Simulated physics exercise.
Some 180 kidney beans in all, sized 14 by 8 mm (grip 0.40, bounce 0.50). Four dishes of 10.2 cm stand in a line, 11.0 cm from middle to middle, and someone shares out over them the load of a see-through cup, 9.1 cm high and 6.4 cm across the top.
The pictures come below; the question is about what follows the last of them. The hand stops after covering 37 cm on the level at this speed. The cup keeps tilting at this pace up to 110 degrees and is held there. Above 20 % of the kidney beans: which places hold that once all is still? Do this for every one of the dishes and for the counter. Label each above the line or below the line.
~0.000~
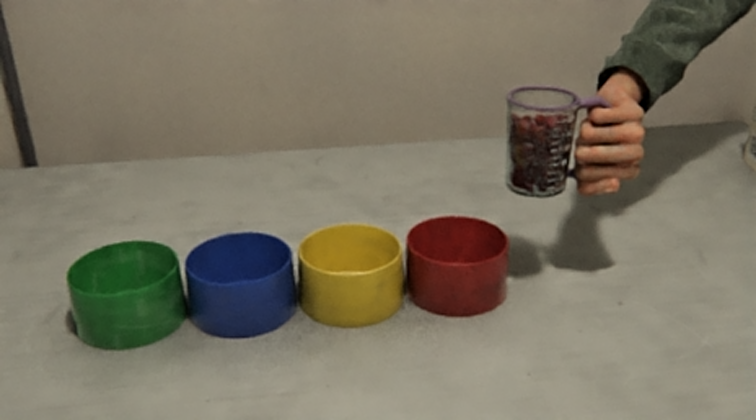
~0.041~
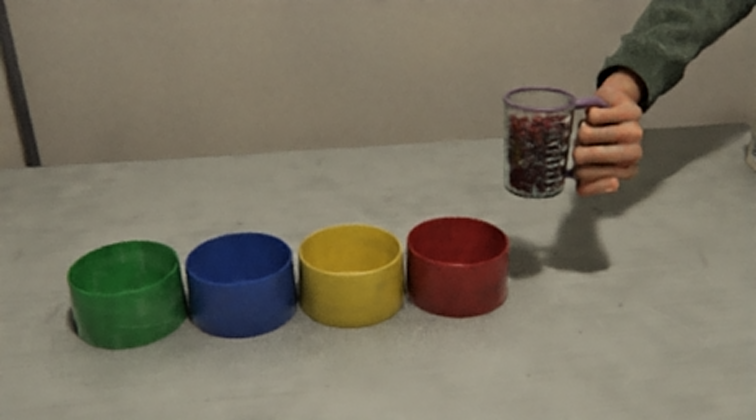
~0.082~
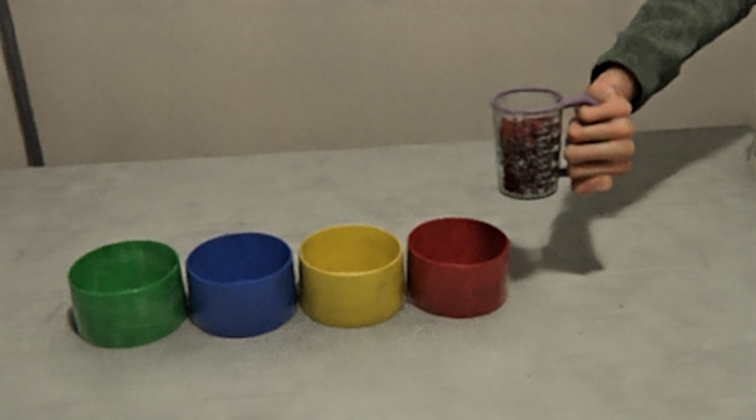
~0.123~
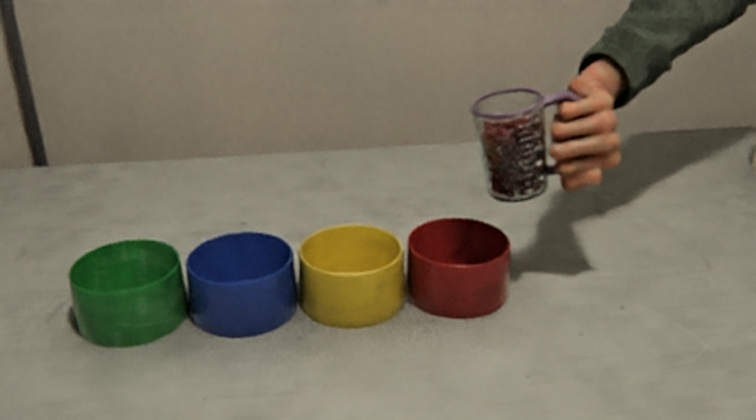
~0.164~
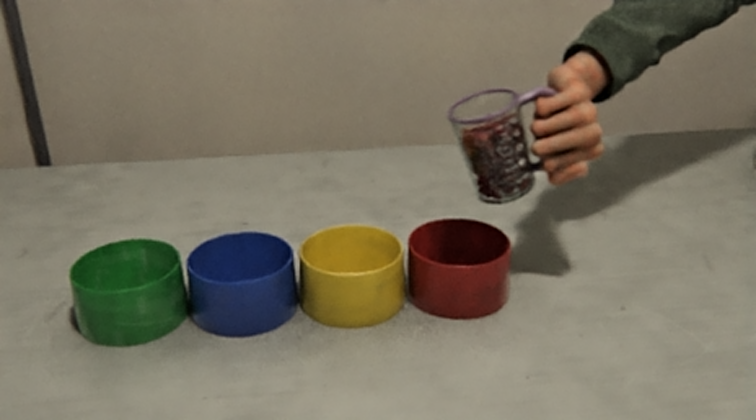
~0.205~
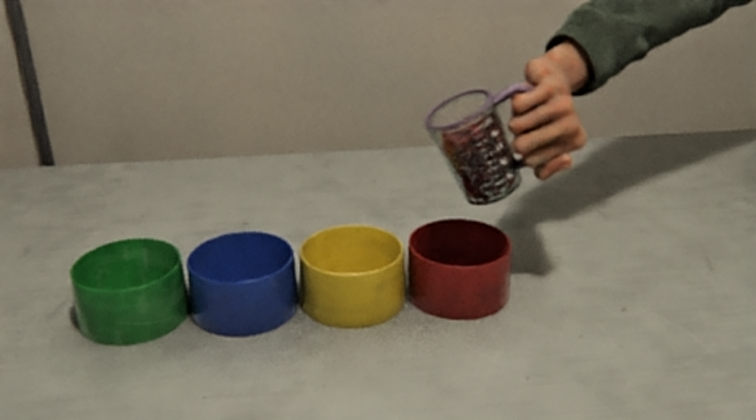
Red: Below the line; blue: Below the line; green: Above the line; yellow: Below the line; counter: Above the line.
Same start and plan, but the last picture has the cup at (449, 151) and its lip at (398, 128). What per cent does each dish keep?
It'd finish with red at 0, blue at 0, green at 40 and yellow at 0.
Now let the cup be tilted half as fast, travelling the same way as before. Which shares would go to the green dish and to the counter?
Then green 100 and counter 0.
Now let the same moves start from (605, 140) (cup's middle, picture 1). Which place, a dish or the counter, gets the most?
Green.
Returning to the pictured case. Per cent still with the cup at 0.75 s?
Reading: Approx. 90 %.
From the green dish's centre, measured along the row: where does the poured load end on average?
I'd say about 6 cm, heading down the x axis.
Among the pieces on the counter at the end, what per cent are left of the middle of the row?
Roughly 100 %.
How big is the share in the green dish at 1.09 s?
Around 50 in a hundred by then.
Then, at 0.53 s, tilt 81 degrees; cup holds 100 %.
After 0.75 s, tilt 110 degrees; cup holds 90 %, green 5 %.
After 1.09 s, tilt 110 degrees; cup holds 10 %, green 50 %.
In the end, at 2.5 s, red 0 %, blue 0 %, green 60 %, yellow 0 %, counter 40 %.
